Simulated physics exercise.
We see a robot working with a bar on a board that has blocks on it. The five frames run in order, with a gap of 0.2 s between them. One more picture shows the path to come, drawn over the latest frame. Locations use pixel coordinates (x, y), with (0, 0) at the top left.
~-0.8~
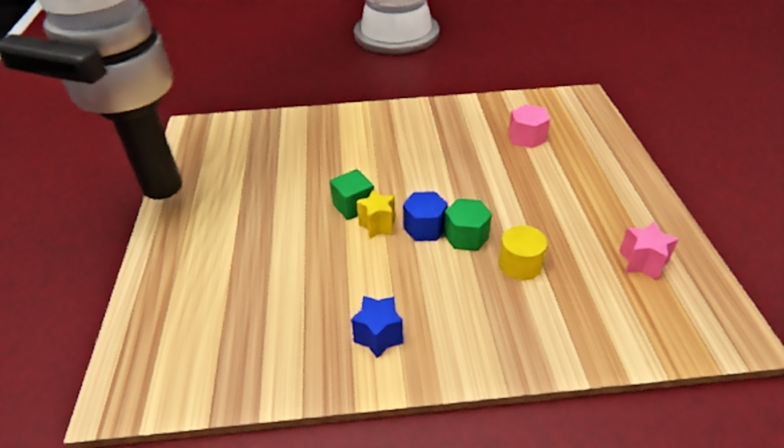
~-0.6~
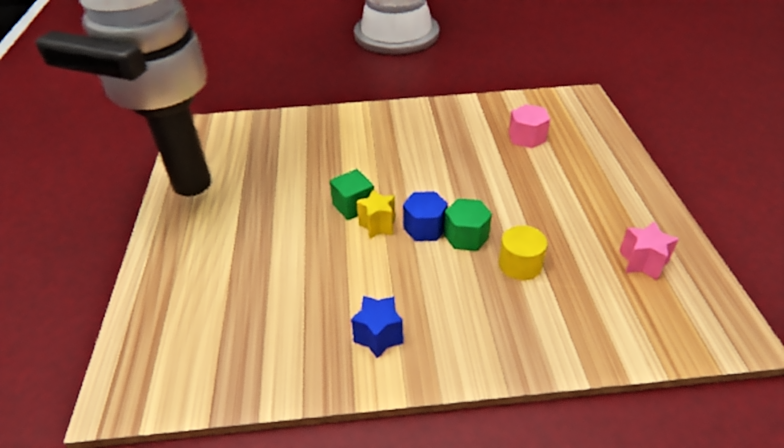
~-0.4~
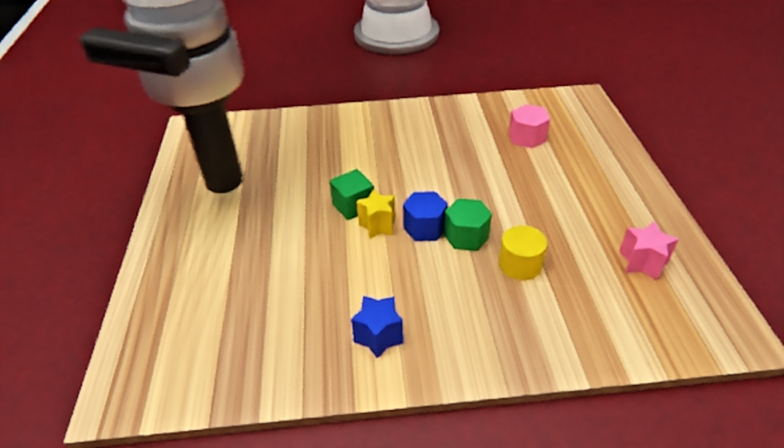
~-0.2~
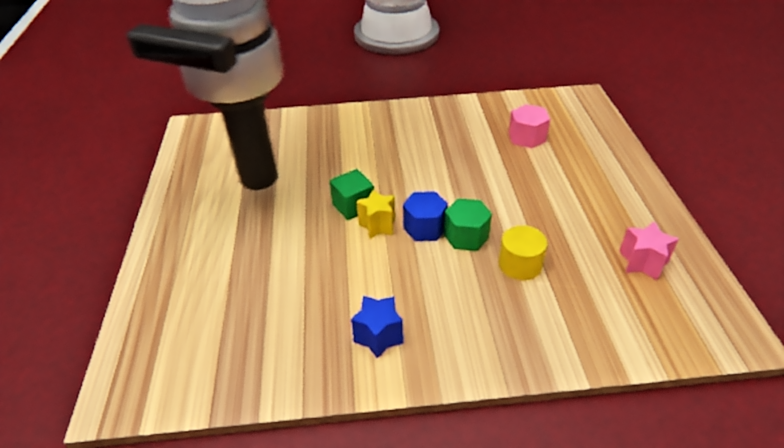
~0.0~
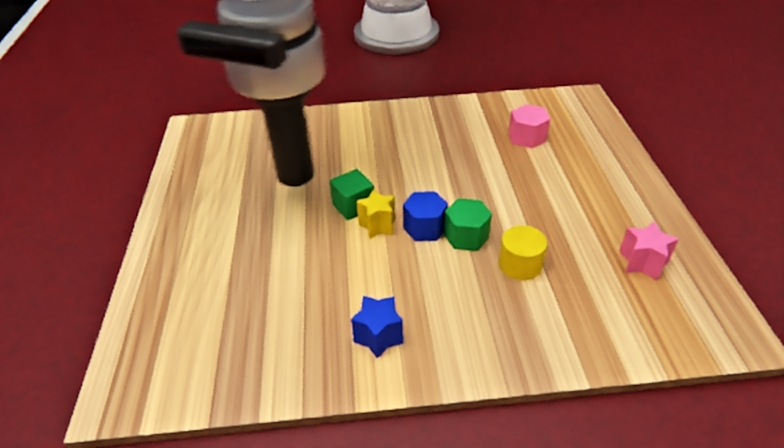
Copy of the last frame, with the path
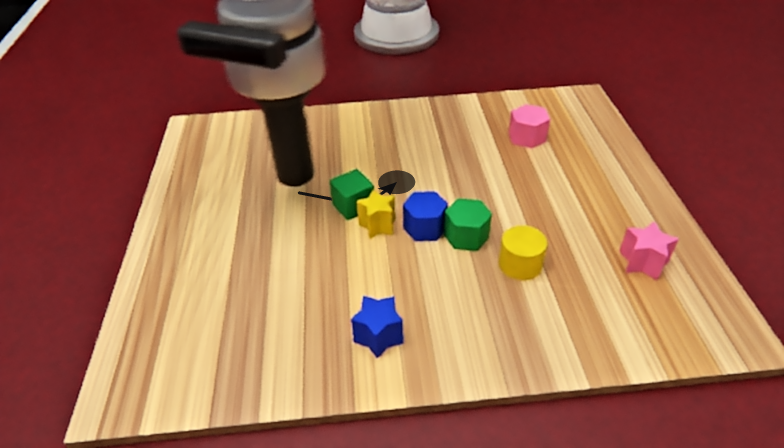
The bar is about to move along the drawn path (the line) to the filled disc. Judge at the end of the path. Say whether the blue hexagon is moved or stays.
Once the bar is done, the blue hexagon is in a new spot.
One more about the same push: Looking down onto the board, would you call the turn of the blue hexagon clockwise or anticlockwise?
Viewed from above, counterclockwise.
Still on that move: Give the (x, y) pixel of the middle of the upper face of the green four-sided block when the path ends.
At roughly (396, 193).
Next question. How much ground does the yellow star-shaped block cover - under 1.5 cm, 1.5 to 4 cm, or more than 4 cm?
Result: 1.5-4 cm.
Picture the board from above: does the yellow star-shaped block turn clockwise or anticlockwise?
From the top: Clockwise.
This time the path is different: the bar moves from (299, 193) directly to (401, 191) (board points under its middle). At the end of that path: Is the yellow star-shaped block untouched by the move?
No, it doesn't check out.
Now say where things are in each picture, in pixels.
Bar's lower end (164, 189); green four-sided block (351, 182); yellow star-shaped block (377, 202); blue hexagon (426, 204); green hexagon (468, 212), in the first frame.
Bar (193, 186); blocks still, in the second frame.
Bar (225, 183); blocks still, in the third frame.
Bar (259, 179); blocks still, in the fourth frame.
Bar (296, 176); green four-sided block (351, 182); yellow star-shaped block (377, 202); blue hexagon (426, 204); green hexagon (468, 212), in the fifth frame.
Drawn move, from (299, 193) over (334, 199) and (370, 199) to (397, 182).
The first path, step by step. One third of the way, bar (332, 183); green four-sided block (365, 186), turned 15° anticlockwise; yellow star-shaped block (382, 204).
Two thirds of the way, bar (369, 182); green four-sided block (395, 193); yellow star-shaped block (393, 216), turned 40° clockwise; blue hexagon (433, 210), turned 35° anticlockwise; green hexagon (477, 212).
At the end, bar (396, 165); green four-sided block (396, 193); yellow star-shaped block (393, 216), turned 40° clockwise; blue hexagon (433, 210), turned 35° anticlockwise; green hexagon (477, 212).
